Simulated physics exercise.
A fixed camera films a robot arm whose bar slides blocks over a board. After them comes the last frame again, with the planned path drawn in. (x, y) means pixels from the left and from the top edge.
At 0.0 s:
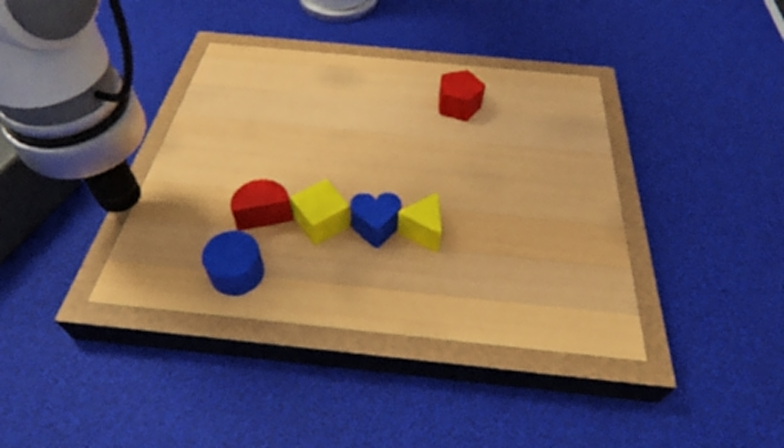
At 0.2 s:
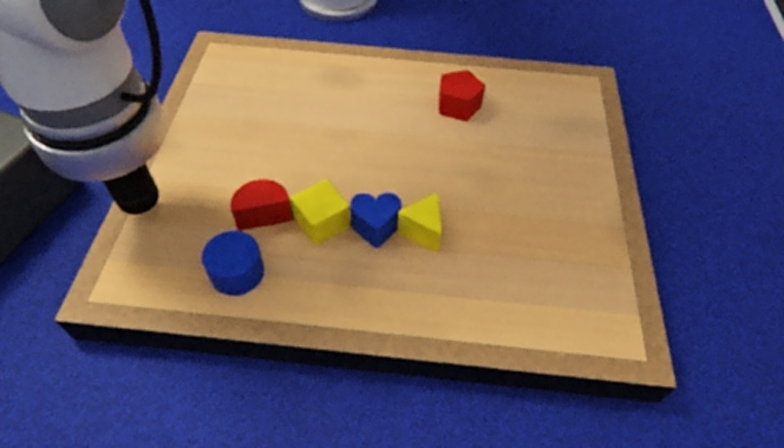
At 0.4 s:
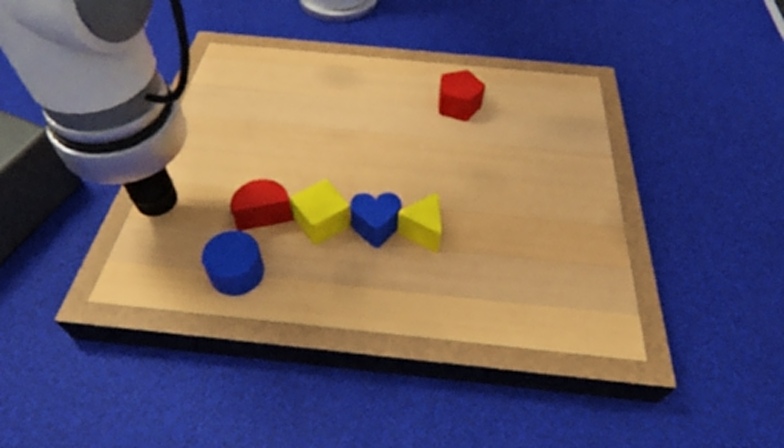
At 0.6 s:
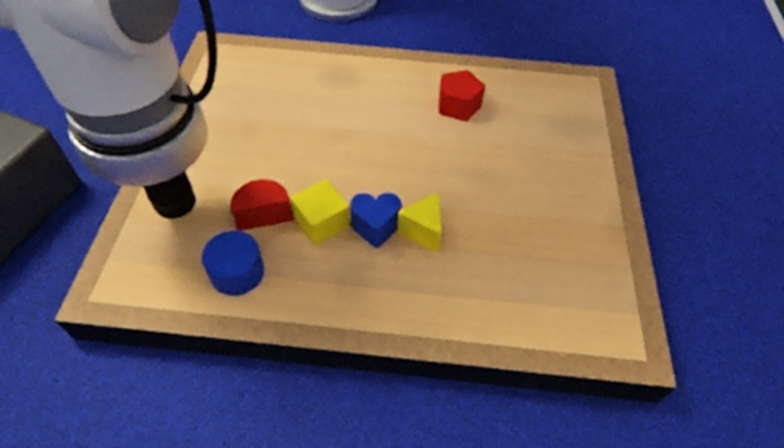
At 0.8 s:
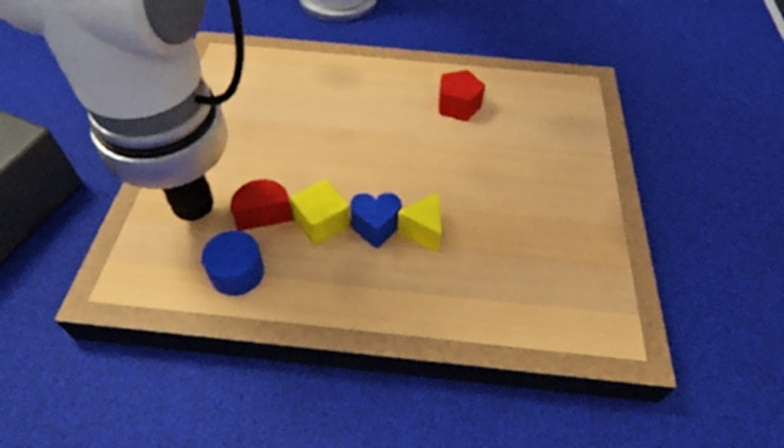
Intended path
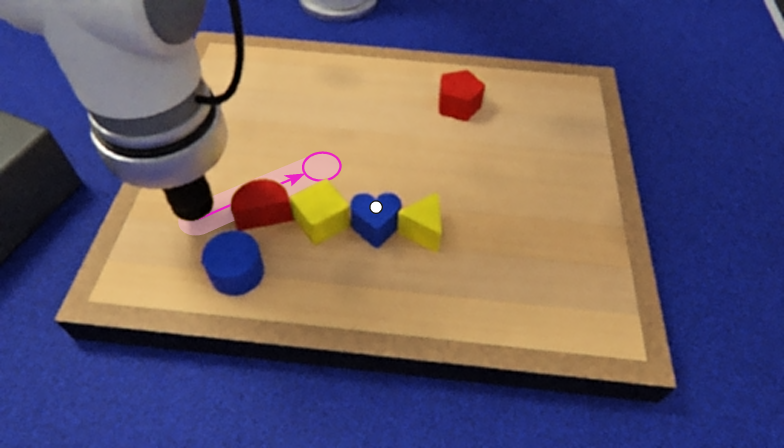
A robot arm slides its black tip rightward over a wooden board of still, colored blocks.
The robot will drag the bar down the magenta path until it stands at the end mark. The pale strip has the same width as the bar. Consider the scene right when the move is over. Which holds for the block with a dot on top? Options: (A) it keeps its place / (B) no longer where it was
(B)
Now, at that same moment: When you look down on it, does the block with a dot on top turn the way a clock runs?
No, it doesn't check out.
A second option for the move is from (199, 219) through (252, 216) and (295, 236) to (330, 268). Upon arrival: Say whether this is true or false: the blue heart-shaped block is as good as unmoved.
The claim does not hold.
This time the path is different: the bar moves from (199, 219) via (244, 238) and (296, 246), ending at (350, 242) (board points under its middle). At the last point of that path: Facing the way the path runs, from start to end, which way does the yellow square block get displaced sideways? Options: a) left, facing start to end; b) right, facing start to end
It's a.
Drawn move, from (199, 219) directly to (322, 166); the dot is on the blue heart-shaped block.
The first path, step by step. One third of the way, bar (240, 186); red half-round block (277, 191); yellow square block (335, 203); blue heart-shaped block (389, 209); yellow triangle (432, 213), turned 10° anticlockwise.
Two thirds of the way, bar (281, 169); red half-round block (302, 186), turned 10° clockwise; yellow square block (351, 208), turned 35° clockwise; blue heart-shaped block (400, 214), turned 25° anticlockwise; yellow triangle (440, 214), turned 30° anticlockwise.
At the end, bar (320, 153); blue disc still; red half-round block (302, 186), turned 10° clockwise; yellow square block (351, 208), turned 35° clockwise; blue heart-shaped block (400, 214), turned 25° anticlockwise; yellow triangle (440, 214), turned 30° anticlockwise.
